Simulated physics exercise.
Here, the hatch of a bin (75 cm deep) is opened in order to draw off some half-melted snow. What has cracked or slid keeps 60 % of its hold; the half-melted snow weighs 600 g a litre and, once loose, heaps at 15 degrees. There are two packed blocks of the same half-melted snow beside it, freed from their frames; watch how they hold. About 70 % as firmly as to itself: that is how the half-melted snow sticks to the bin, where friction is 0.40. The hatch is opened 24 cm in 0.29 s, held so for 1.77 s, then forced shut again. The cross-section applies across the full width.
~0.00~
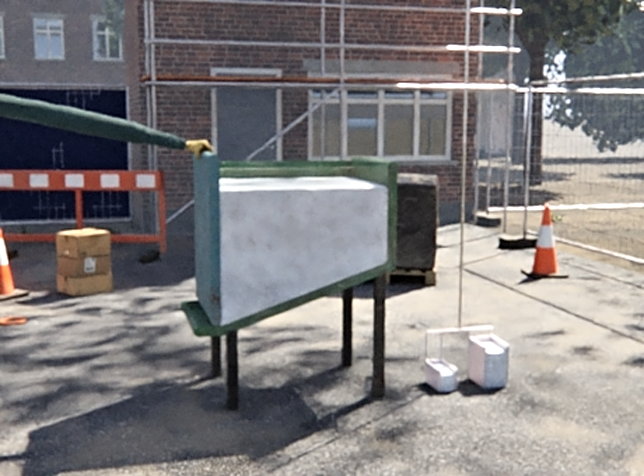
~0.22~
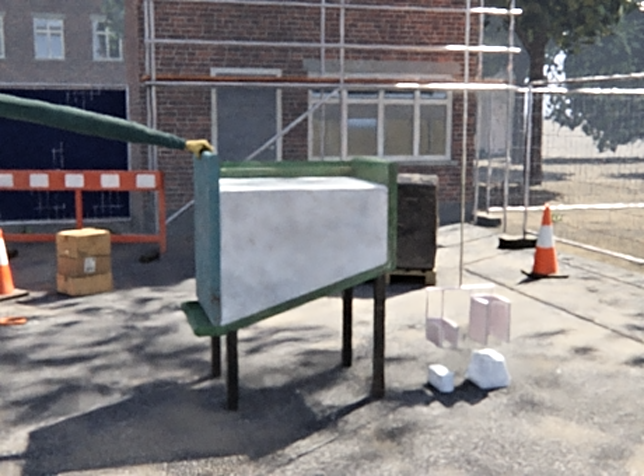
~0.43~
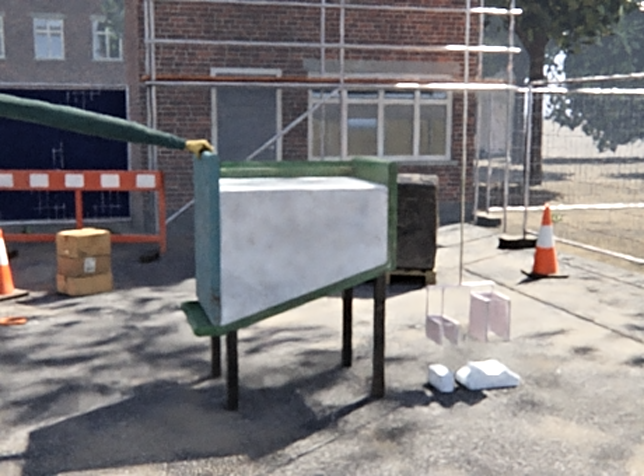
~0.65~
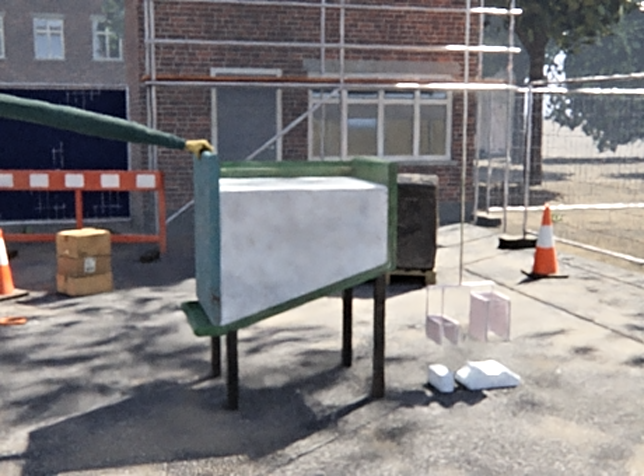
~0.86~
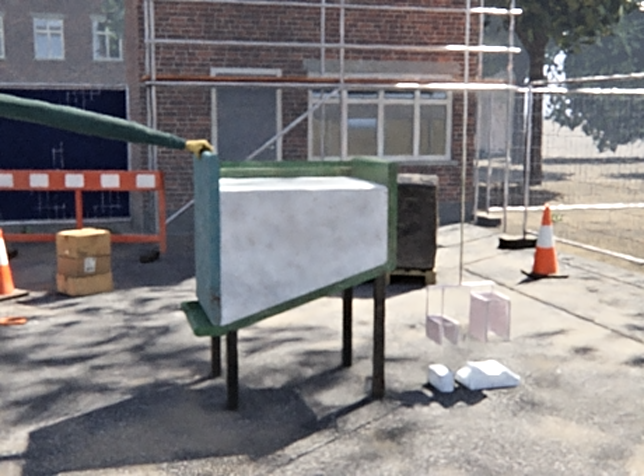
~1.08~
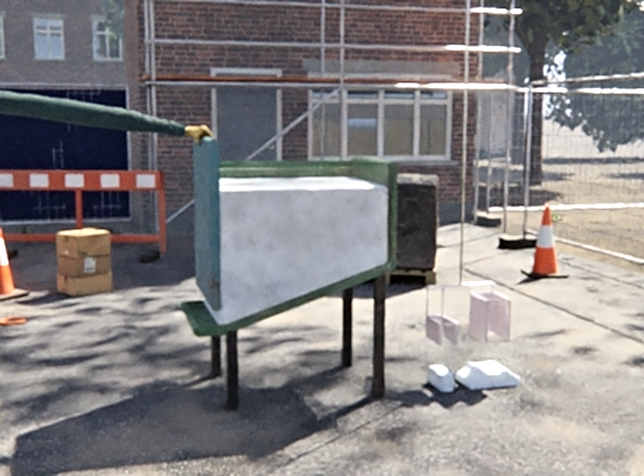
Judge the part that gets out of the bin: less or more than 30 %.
Greater than 30 %.
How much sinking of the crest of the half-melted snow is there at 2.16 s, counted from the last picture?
Roughly 2 centimetres, give or take.
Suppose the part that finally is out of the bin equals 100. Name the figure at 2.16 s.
That figure sits at some 50 percent.
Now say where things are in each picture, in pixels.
In the first picture, top of the hatch at (214, 160), not yet moved; highest point of the half-melted snow at (279, 188); test blocks 11 cm, 22 cm high (left to right).
In the second picture, top of the hatch at (214, 160), not yet moved; highest point of the half-melted snow at (279, 188); test blocks 11 cm, 17 cm high (left to right).
In the third picture, top of the hatch at (214, 160), not yet moved; highest point of the half-melted snow at (279, 188); test blocks 11 cm, 11 cm high (left to right).
In the fourth picture, top of the hatch at (214, 160), not yet moved; highest point of the half-melted snow at (279, 188); test blocks 11 cm, 11 cm high (left to right).
In the fifth picture, top of the hatch at (214, 160), not yet moved; highest point of the half-melted snow at (279, 188); test blocks 11 cm, 11 cm high (left to right).
In the sixth picture, top of the hatch at (214, 145), moved 8.0 cm; highest point of the half-melted snow at (279, 188); test blocks 11 cm, 11 cm high (left to right).
By 1.58 s, the hatch is 24 cm open and 8 % is out.
By 2.16 s, the hatch is 24 cm open and 23 % is out.
By 2.75 s, the hatch is 24 cm open and 38 % is out.
By 3.34 s, the hatch is 5.7 cm open and 49 % is out.
By 3.83 s, at the end, the hatch is shut and 49 % is out.
